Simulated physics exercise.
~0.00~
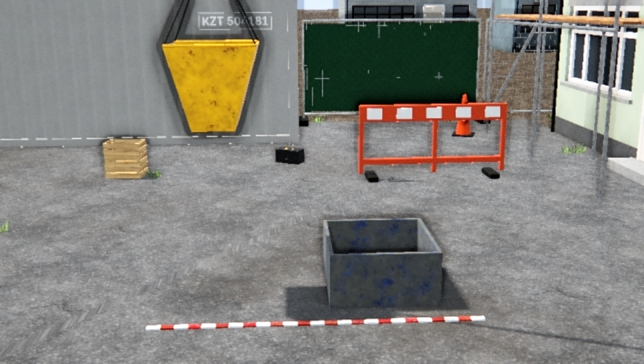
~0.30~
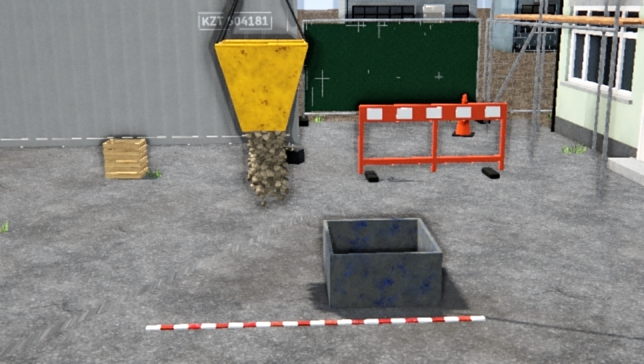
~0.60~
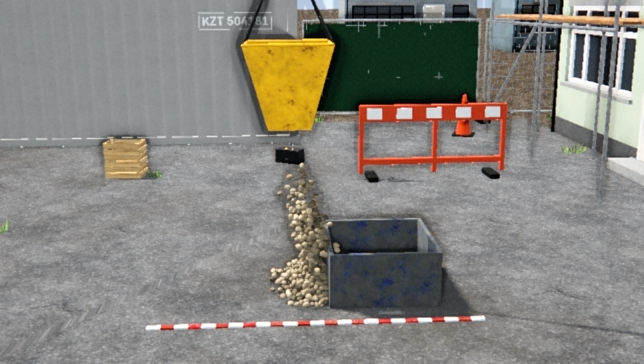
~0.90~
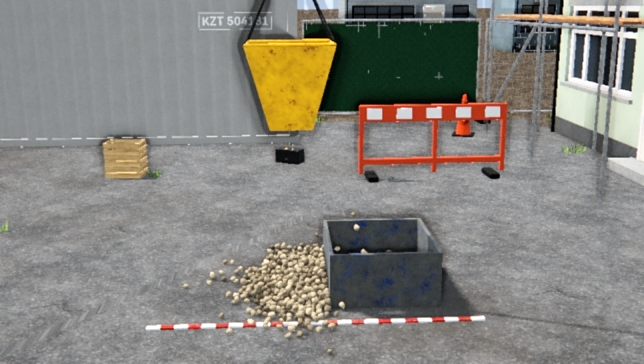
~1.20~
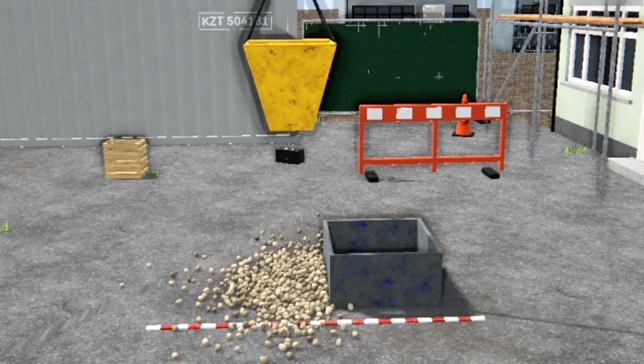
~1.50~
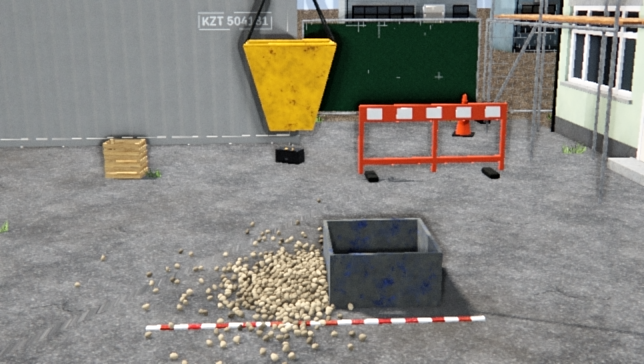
Yellow hopper moving right and dropping pale stones, nearly all missing the grey bin and spreading in a heap to its left.
